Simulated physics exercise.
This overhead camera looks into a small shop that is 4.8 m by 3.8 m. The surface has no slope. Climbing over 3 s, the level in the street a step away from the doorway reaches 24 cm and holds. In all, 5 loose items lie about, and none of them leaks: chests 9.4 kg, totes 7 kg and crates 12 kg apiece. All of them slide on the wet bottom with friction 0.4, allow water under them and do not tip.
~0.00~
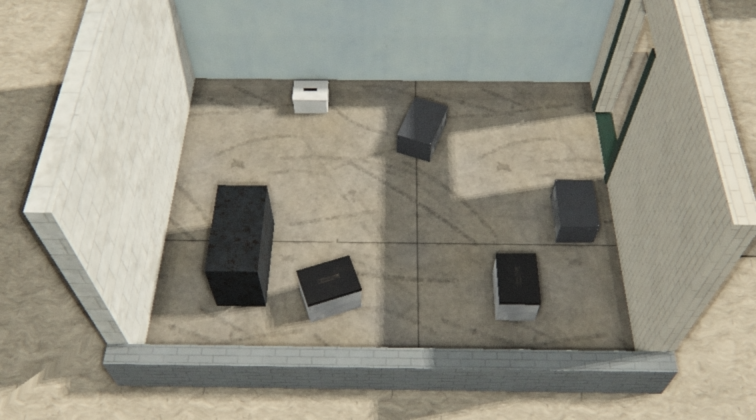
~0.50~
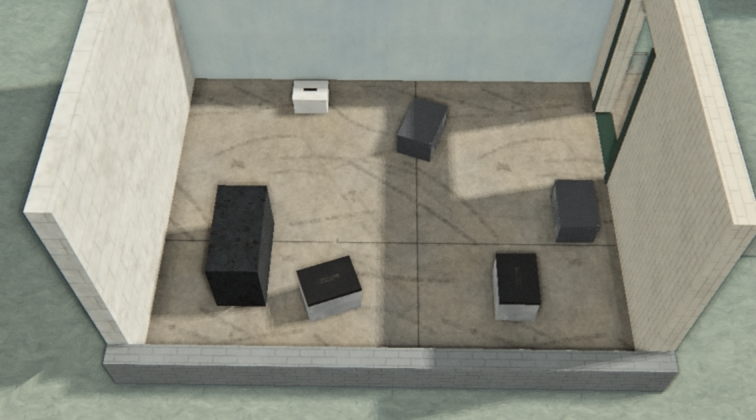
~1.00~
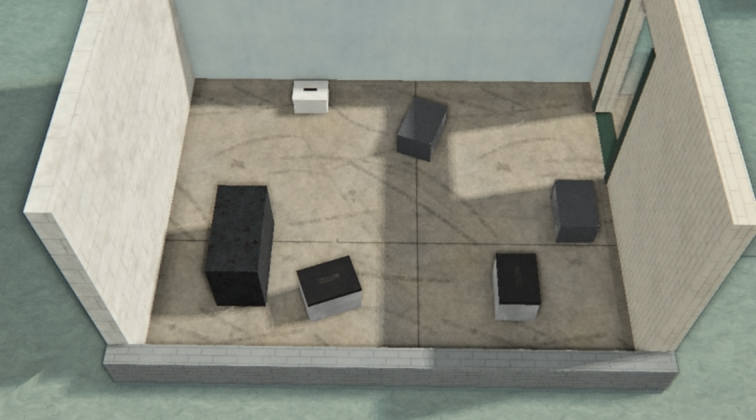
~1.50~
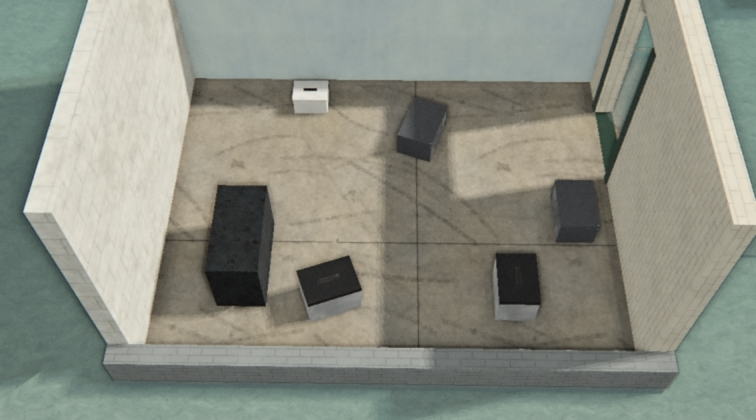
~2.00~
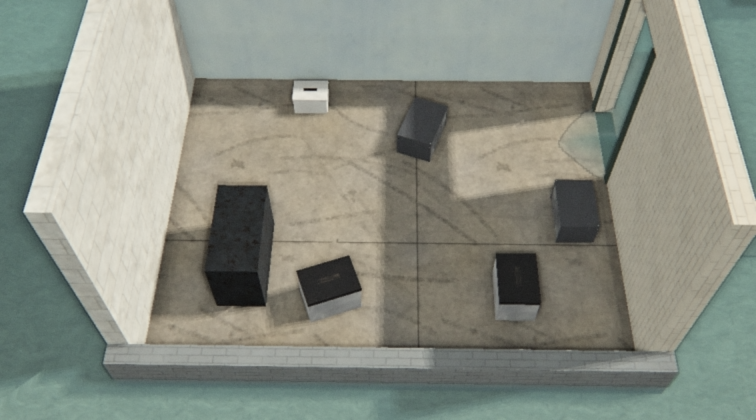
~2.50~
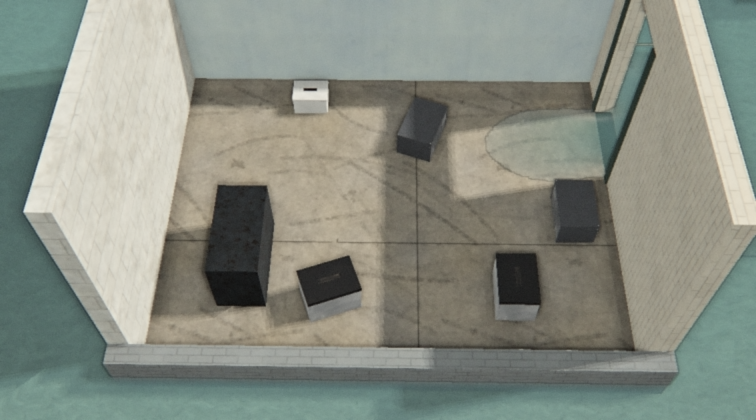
Small walled room with scattered dark and white boxes standing still as water surrounds it, then spreads through the right-hand doorway.
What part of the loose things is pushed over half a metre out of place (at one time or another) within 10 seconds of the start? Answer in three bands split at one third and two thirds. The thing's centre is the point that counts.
One third to two thirds.
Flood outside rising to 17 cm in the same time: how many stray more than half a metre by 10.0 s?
Count: 2.
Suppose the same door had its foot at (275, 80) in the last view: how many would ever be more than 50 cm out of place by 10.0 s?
4.
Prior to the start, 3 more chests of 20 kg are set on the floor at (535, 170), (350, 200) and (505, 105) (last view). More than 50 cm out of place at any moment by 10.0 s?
So, in the order asked, it's too far, not far enough and too far.
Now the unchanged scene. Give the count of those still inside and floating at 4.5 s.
Total: 0.
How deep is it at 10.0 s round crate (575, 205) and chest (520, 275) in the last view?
Depths: Near 2 cm, then near 2 cm.
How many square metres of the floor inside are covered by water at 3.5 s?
My estimate is roughly 4.5 m2.
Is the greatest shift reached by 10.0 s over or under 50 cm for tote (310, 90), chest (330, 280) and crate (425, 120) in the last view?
Result, in order: Exceeded / exceeded / exceeded.
After 3.5 s 0 of 5 are over 50 cm from their spots; 0 afloat.
After 4.5 s 1 of 5 are over 50 cm from their spots; 0 afloat.
After 7.0 s 2 of 5 are over 50 cm from their spots; 3 afloat.
After 10.0 s 3 of 5 are over 50 cm from their spots, and 3 have been at some point; 3 afloat.
